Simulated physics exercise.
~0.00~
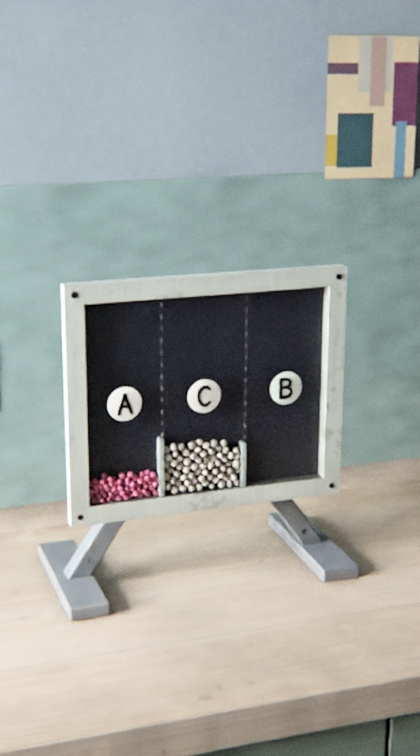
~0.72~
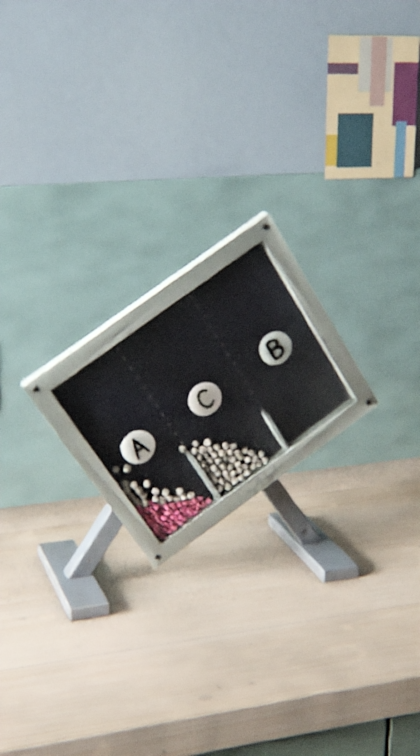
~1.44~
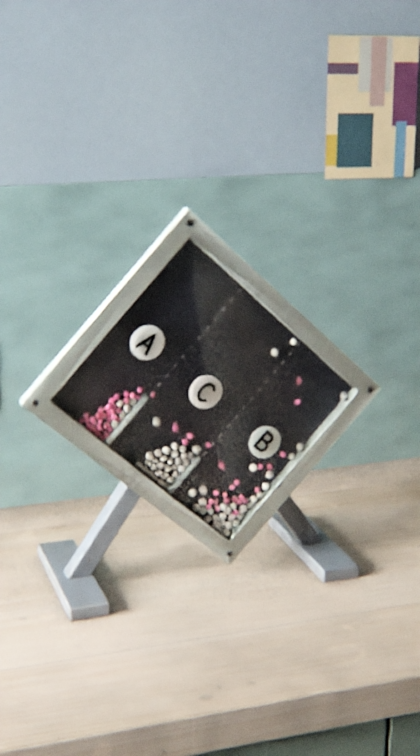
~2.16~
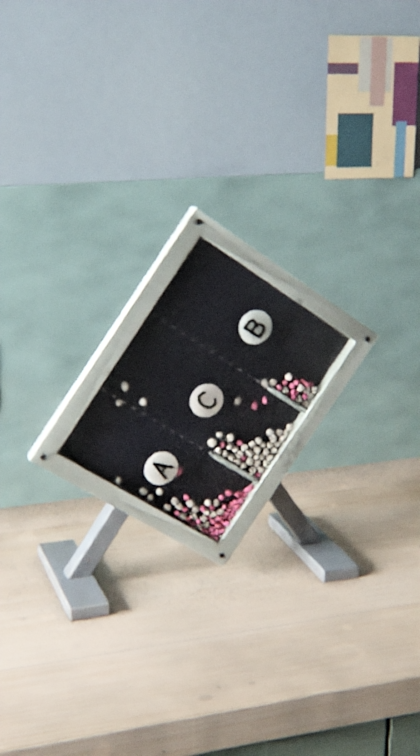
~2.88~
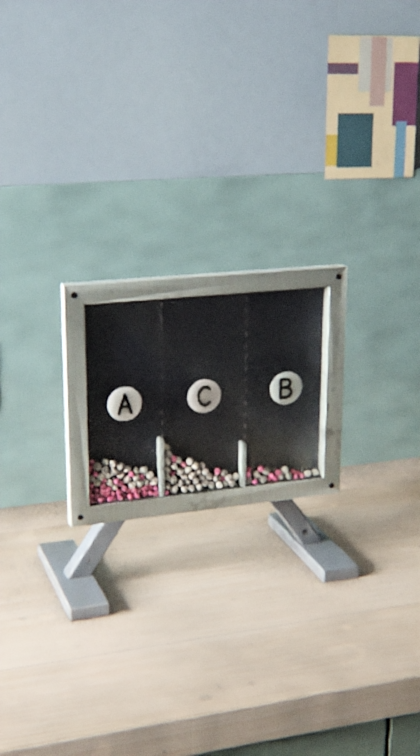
A flat, pale-framed box on a grey stand starts level, with small pink balls in the left section, A, larger white ones in the middle, C, and B empty. It turns anticlockwise, and white balls spill over the pink ones in A. It then swings back clockwise past level, scattering pink and white balls towards B. Next it swings anticlockwise again, sending many tumbling back towards A. Finally it turns clockwise to level, leaving mixed balls in all three sections, with most of the pink ones in A and only a shallow layer in B.
